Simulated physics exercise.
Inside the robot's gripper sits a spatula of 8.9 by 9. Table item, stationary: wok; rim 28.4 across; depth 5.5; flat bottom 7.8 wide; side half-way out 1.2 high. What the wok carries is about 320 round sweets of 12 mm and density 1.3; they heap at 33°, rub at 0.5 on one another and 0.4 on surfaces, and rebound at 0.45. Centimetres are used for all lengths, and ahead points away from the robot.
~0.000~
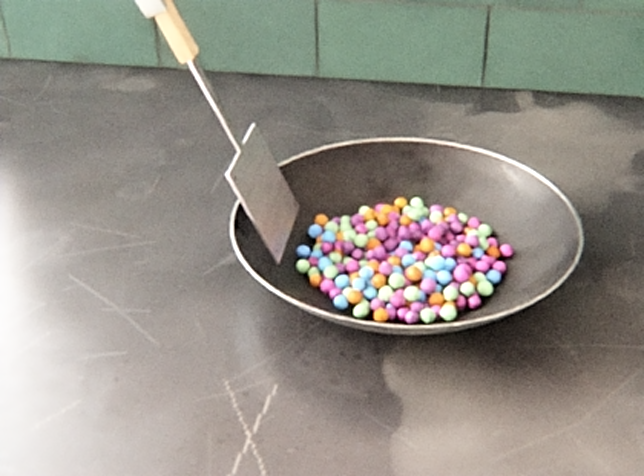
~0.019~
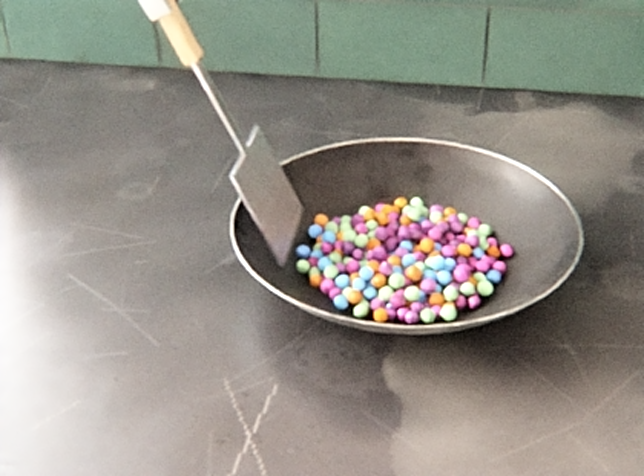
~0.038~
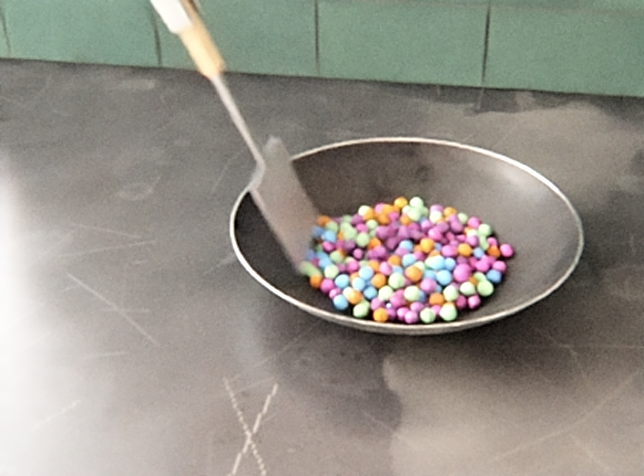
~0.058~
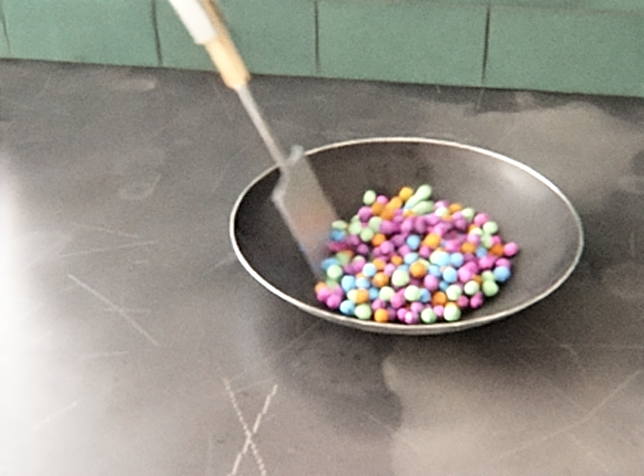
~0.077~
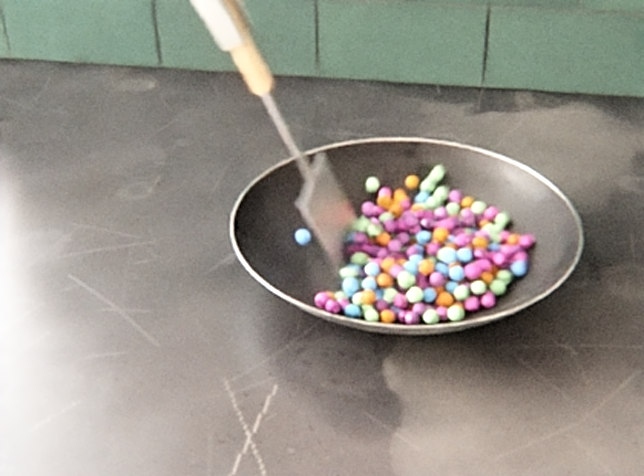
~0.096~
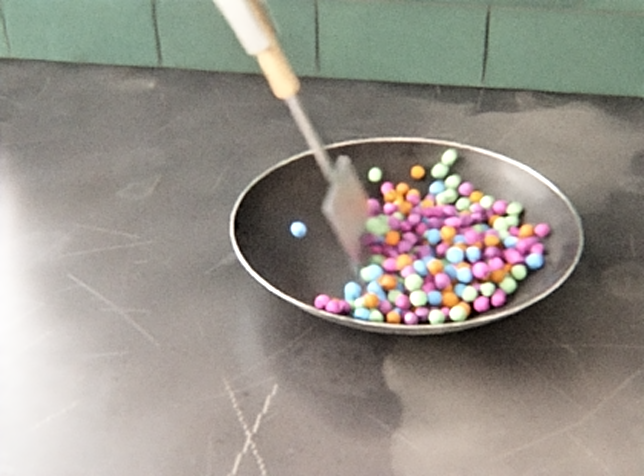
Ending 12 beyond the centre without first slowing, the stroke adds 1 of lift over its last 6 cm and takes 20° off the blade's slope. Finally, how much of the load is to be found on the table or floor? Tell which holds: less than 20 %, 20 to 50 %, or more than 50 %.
What holds is more than 50 %.
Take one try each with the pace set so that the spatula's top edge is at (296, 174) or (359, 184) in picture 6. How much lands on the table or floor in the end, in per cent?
Around 45 per cent, then around 60 per cent.
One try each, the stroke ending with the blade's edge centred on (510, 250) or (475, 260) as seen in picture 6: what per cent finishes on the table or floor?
About 40 and 10 per cent.
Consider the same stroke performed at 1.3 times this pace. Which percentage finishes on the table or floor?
65 %.
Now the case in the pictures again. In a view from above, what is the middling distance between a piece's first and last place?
Distance: Near 25 cm.
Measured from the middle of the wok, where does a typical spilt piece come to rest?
It works out to near 36 cm.
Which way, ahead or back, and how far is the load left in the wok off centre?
The kept load is shifted forward by about 3.0 cm.
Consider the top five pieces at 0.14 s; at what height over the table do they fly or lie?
About 6 cm.
After 0.14 s, sloping 65°, highest piece 7 above the table; 318 in the wok, 1 on the blade or in flight.
After 0.19 s, sloping 60°, highest piece 8 above the table; 309 in the wok, 10 on the blade or in flight.
After 0.41 s, sloping 45°, highest piece 11 above the table; 135 in the wok, 91 on the table or floor, 93 on the blade or in flight.
After 1.46 s, sloping 45°, highest piece 3 above the table; 185 on the table or floor, 134 in the wok.
In the end, 185 on the table or floor, 134 in the wok. That is 58 % on the table or floor.
